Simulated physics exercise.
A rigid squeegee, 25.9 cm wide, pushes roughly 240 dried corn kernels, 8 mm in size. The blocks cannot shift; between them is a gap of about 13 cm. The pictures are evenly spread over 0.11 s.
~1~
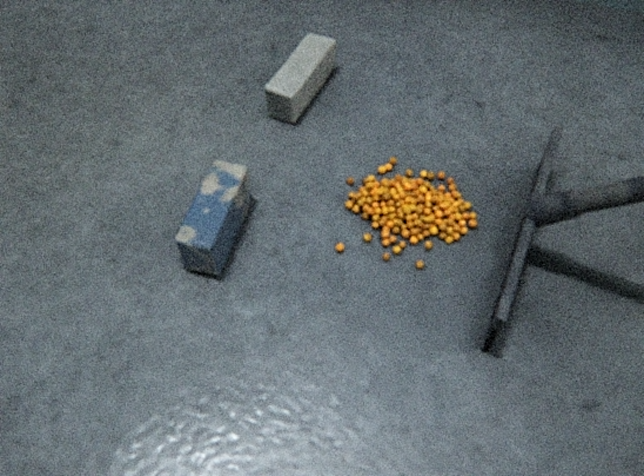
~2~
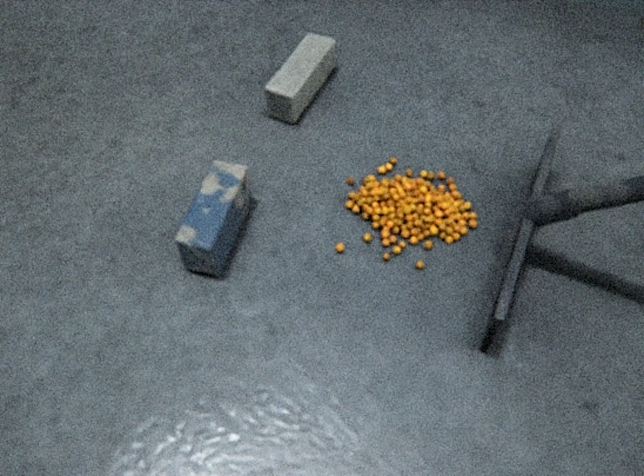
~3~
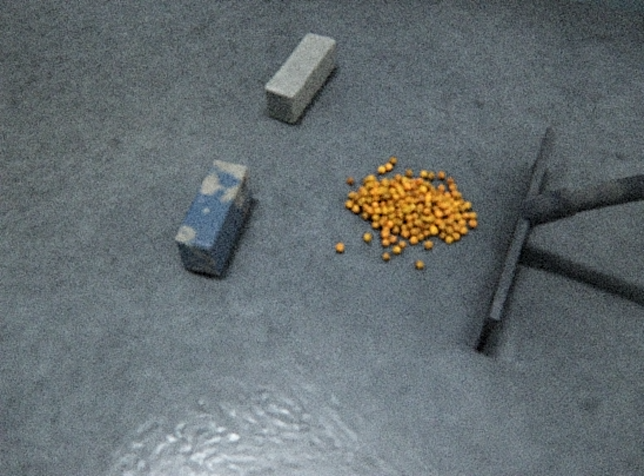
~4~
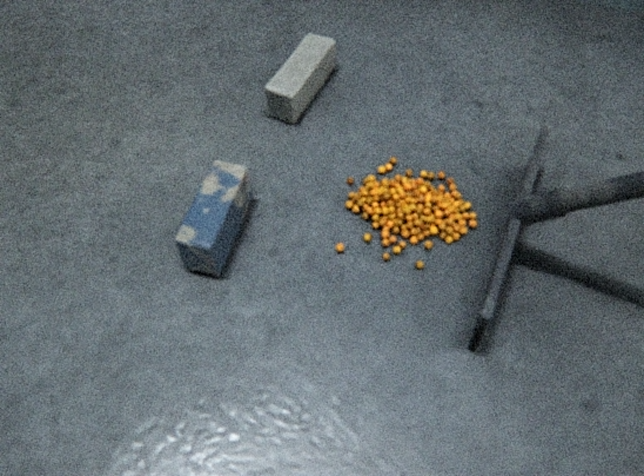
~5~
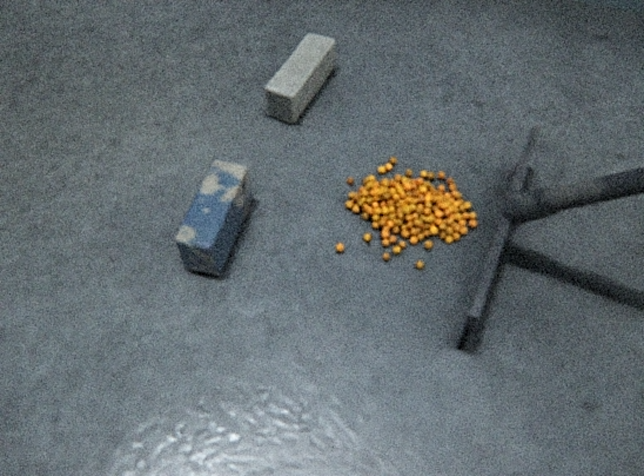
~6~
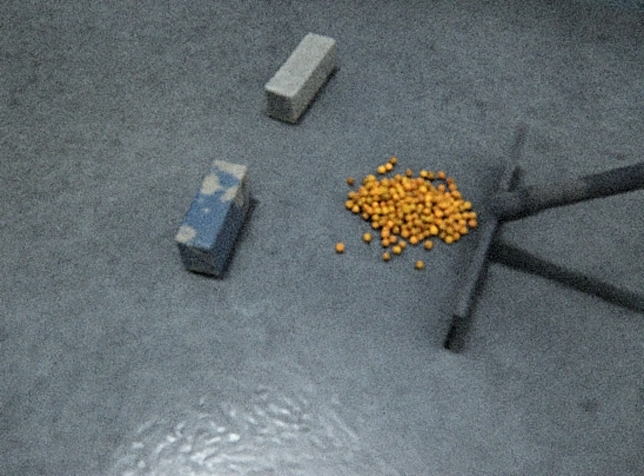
On a grey surface, a dark squeegee slides left toward still orange kernels near two blocks.
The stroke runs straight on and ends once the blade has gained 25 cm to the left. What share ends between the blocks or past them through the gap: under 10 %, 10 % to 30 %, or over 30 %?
Through: Medium.
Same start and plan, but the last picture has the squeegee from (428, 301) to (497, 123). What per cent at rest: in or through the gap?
Through 55.
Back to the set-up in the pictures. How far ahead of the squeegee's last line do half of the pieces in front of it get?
Roughly 3 cm.
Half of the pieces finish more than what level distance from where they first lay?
About 16 cm.
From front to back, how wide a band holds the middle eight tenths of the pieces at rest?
Some 16 cm.
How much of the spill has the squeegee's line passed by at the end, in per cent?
Roughly 5 per cent.
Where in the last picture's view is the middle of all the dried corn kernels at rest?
At about (279, 177).
Then, 0.21 s after the last picture, squeegee 16 cm from its start, spill 13 cm wide; held up before the blocks 100 %.
Then, 0.43 s after the last picture, squeegee 26 cm from its start, spill 19 cm wide; in or through the gap 15 %, held up before the blocks 85 %.
Then, 0.61 s after the last picture, squeegee 26 cm from its start, spill 19 cm wide; in or through the gap 20 %, held up before the blocks 80 %.
In the end, in or through the gap 20 %, round the near block 0 %, round the far block 0 %, held up before the blocks 80 %.
